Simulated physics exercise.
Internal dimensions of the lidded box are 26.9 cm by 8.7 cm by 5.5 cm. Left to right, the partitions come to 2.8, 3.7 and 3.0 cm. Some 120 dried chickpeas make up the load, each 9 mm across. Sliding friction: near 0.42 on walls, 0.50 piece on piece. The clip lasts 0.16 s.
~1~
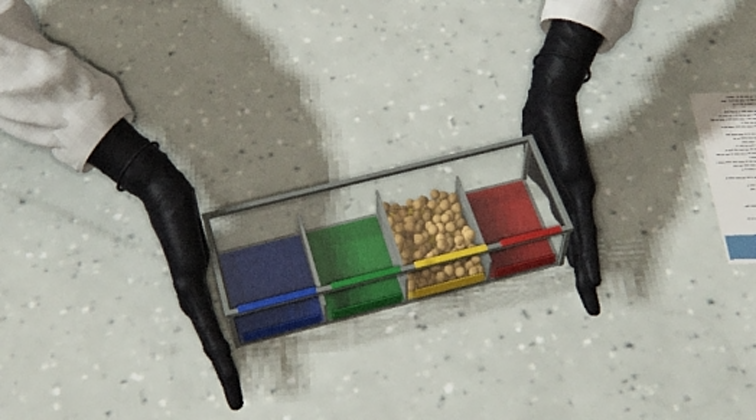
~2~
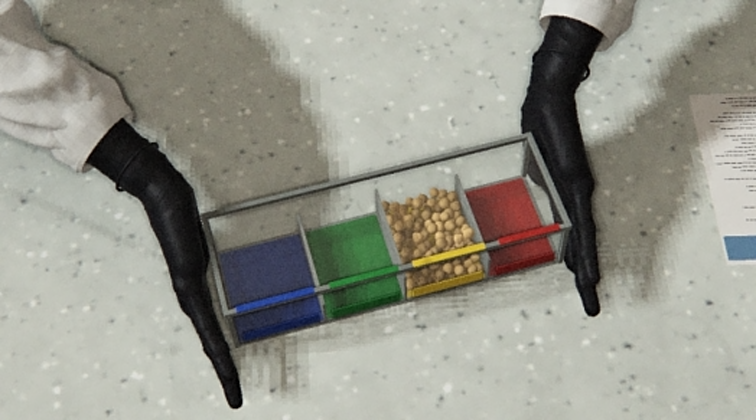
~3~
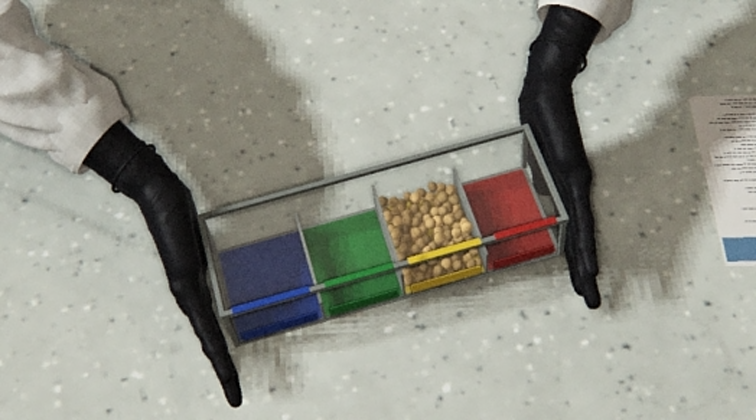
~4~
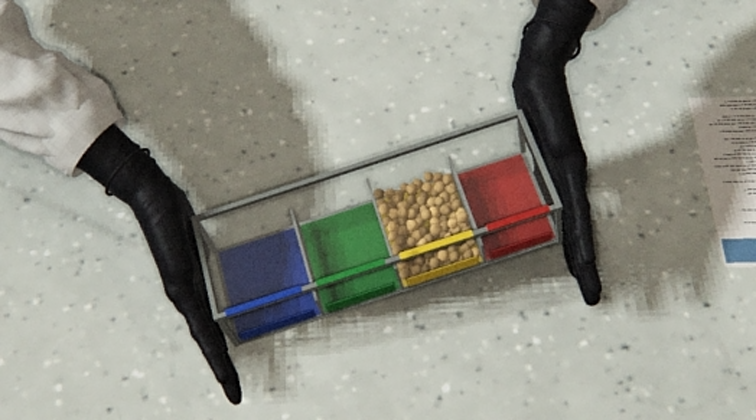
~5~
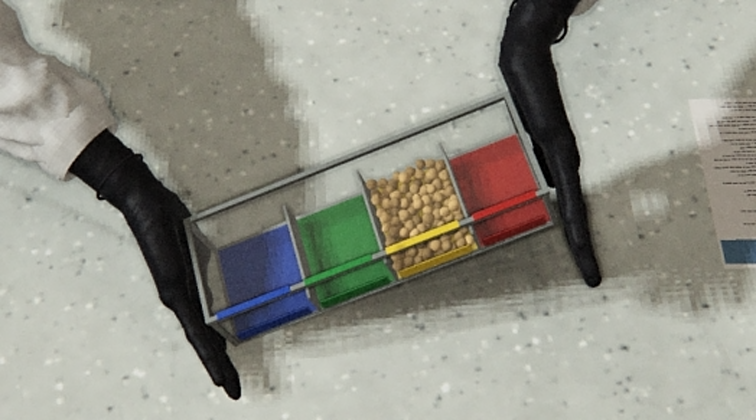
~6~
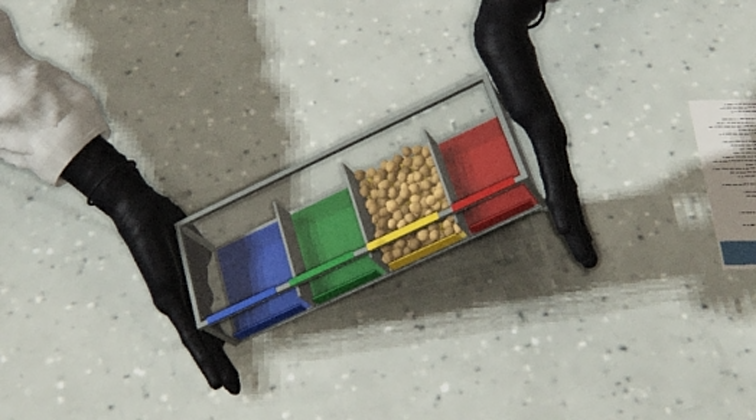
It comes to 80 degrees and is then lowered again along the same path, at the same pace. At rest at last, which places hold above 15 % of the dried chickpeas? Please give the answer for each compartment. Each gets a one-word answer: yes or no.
My answers are red no, blue yes, green no, yellow yes.
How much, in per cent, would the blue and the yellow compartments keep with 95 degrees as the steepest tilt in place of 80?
In per cent, blue 20 and yellow 75.
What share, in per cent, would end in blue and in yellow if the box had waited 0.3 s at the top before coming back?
Blue 35; yellow 55.
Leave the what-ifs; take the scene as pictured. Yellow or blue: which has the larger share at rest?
The yellow one.
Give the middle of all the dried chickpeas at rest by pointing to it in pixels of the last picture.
Close to pixel (411, 257).
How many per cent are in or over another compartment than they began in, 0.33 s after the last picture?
Reading: Close to 15 %.
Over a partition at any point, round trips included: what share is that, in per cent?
About 25 %.
Then, 0.33 s after the last picture, tilt 78 degrees; green 15 %, yellow 85 %.
Then, 0.55 s after the last picture, tilt 30 degrees; blue 20 %, green 5 %, yellow 75 %.
Then, 0.88 s after the last picture, tilt 0 degrees; blue 20 %, green 5 %, yellow 75 %.
In the end, red 0 %, blue 20 %, green 5 %, yellow 75 %.
